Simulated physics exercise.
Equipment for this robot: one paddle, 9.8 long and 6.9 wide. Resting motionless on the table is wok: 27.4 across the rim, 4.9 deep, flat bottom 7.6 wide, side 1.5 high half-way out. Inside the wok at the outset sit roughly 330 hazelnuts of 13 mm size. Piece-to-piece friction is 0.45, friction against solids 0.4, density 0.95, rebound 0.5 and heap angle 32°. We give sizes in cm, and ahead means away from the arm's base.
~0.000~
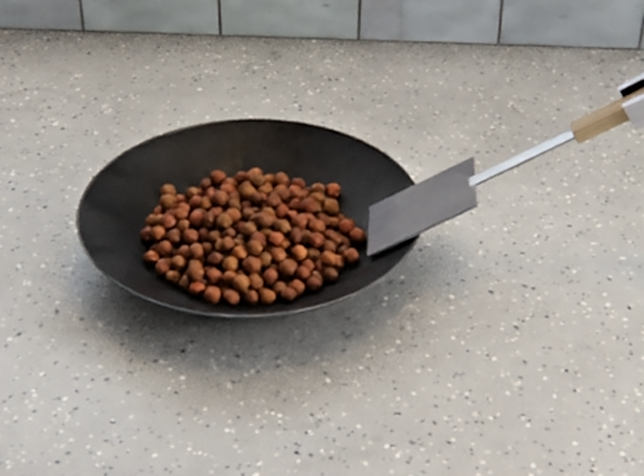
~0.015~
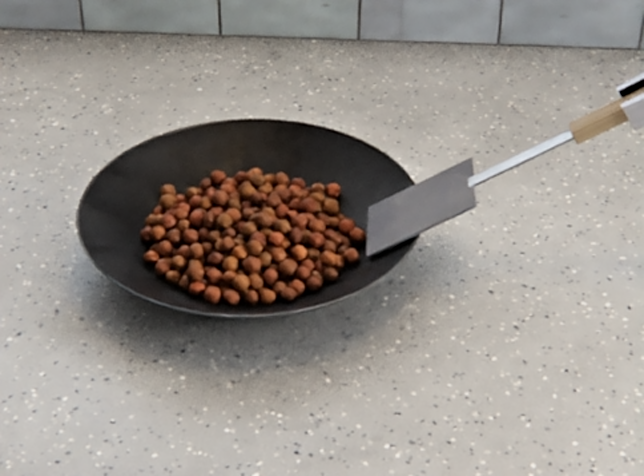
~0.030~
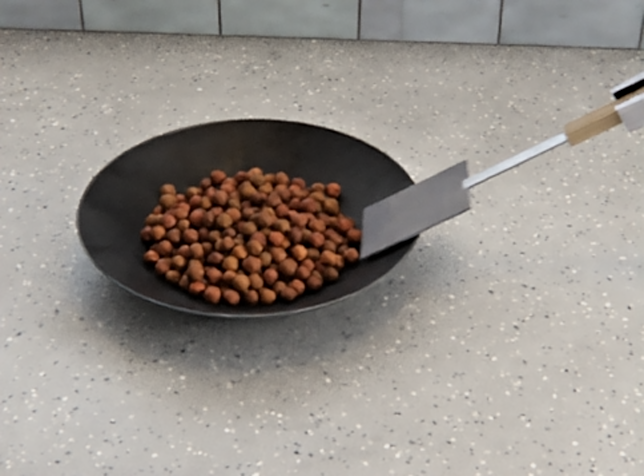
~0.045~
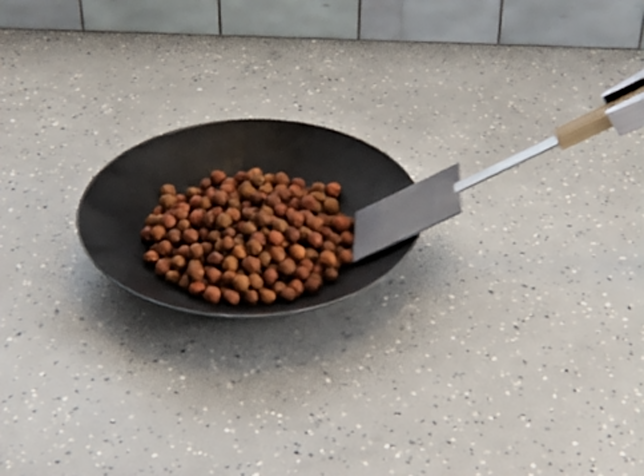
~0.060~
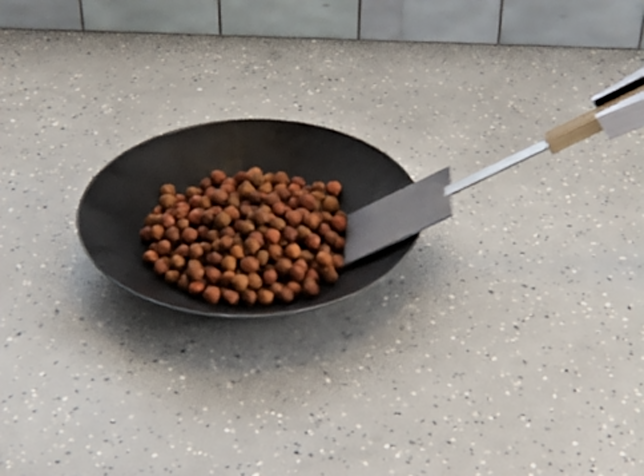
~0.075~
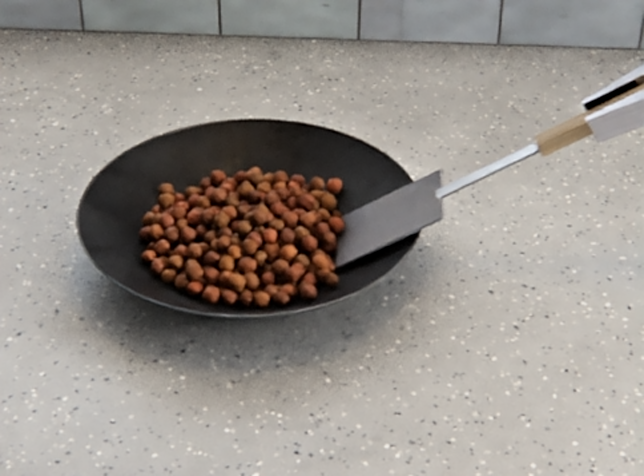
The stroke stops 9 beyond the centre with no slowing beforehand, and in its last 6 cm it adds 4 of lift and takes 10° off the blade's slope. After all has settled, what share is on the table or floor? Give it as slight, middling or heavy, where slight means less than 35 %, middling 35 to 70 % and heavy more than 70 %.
Slight.
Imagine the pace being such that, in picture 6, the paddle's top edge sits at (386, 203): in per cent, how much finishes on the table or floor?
Near 40 in a hundred.
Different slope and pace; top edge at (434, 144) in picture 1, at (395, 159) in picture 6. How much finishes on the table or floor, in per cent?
It comes to something like 20 %, give or take.
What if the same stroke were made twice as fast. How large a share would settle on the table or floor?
In that case, around 30 per cent would end on the table or floor.
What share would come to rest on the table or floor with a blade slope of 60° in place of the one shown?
Then roughly 15 percent.
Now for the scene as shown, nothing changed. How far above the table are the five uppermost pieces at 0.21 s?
Roughly 5 centimetres.
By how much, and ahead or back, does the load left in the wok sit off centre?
Forward offset: Roughly 4.0 cm.
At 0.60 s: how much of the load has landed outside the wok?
Share at that moment: Roughly 10 %.
After 0.21 s, sloping 33°, highest piece 5 above the table; 332 in the wok.
After 0.34 s, sloping 30°, highest piece 7 above the table; 332 in the wok.
After 0.60 s, sloping 23°, highest piece 6 above the table; 294 in the wok, 34 on the table or floor, 4 on the blade or in flight.
After 1.65 s, sloping 23°, highest piece 6 above the table; 292 in the wok, 40 on the table or floor.
At rest, 292 in the wok, 40 on the table or floor. That is 12 % on the table or floor.
